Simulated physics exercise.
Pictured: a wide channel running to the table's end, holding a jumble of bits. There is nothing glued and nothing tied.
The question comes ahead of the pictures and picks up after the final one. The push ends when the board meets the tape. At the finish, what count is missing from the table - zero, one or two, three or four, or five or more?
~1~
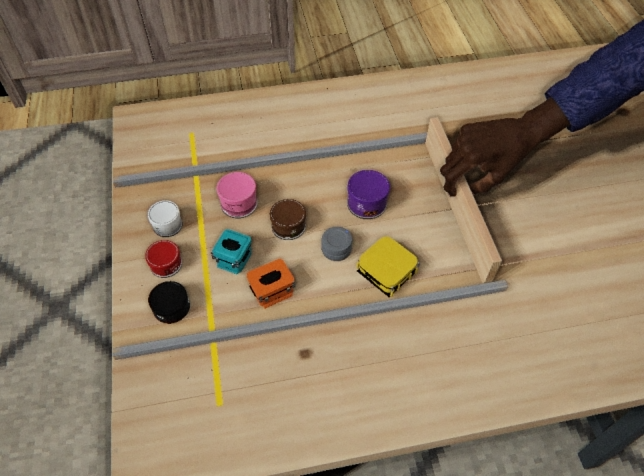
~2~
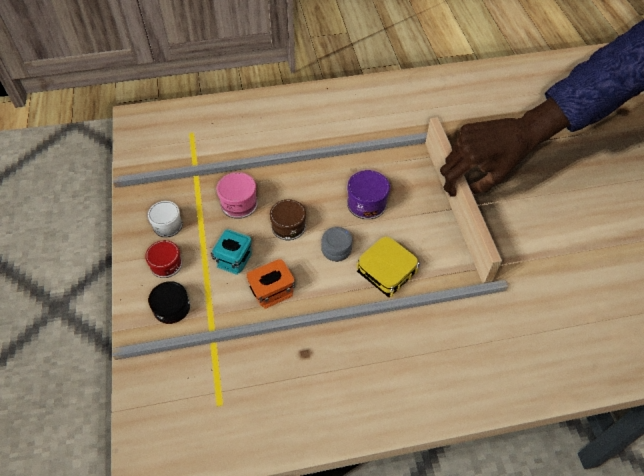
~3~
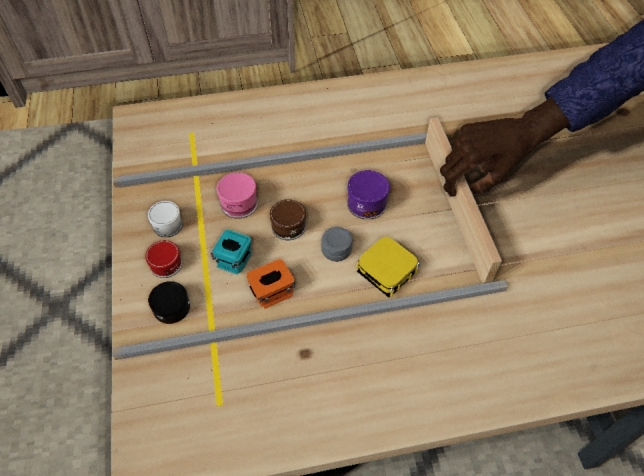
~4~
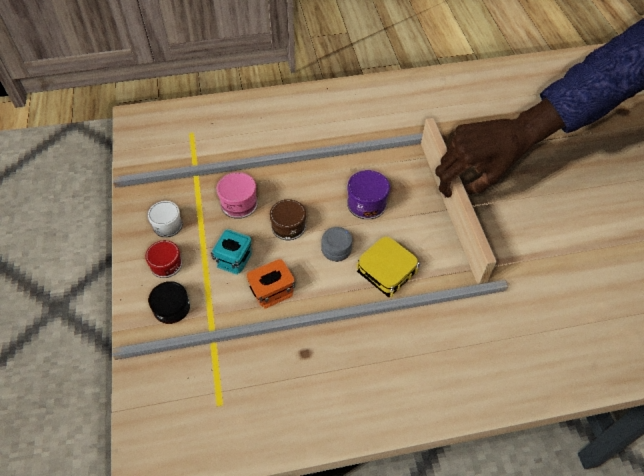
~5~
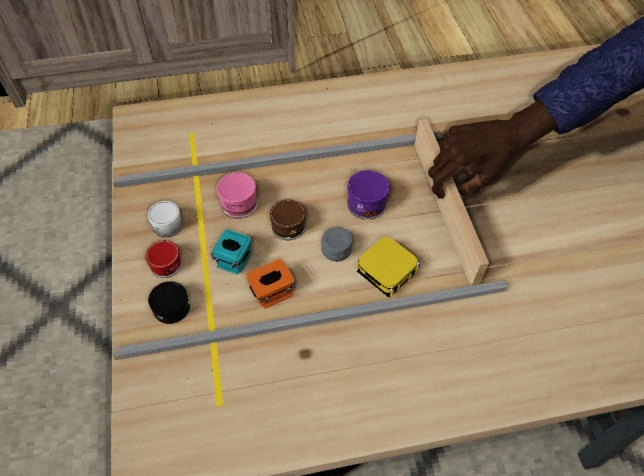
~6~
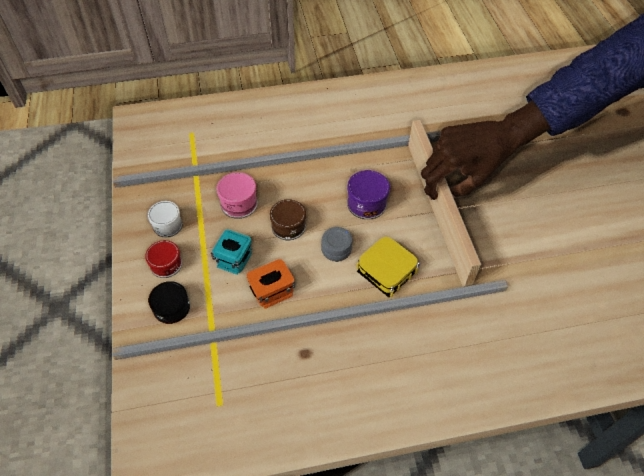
Missing: One or two.
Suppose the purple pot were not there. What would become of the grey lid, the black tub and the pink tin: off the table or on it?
Grey lid still up, black tub down, pink tin still up.
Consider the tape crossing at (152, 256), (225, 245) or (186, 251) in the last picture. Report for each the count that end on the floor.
Respectively 6, 0 and 2.
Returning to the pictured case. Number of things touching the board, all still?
It's touching 4 at the end.
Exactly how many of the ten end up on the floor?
The number that fall is 1.
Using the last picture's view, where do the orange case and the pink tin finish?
The orange case comes to rest at (142, 309), and the pink tin comes to rest at (178, 189).
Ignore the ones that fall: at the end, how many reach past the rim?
1 of them.
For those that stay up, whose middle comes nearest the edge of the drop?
That is the red pot.
Soon after, none off yet; red pot at rest near (164, 259); black tub at rest near (170, 303); white tin at rest near (166, 219).
In the end, the number that fall off is one or two; gone, black tub.
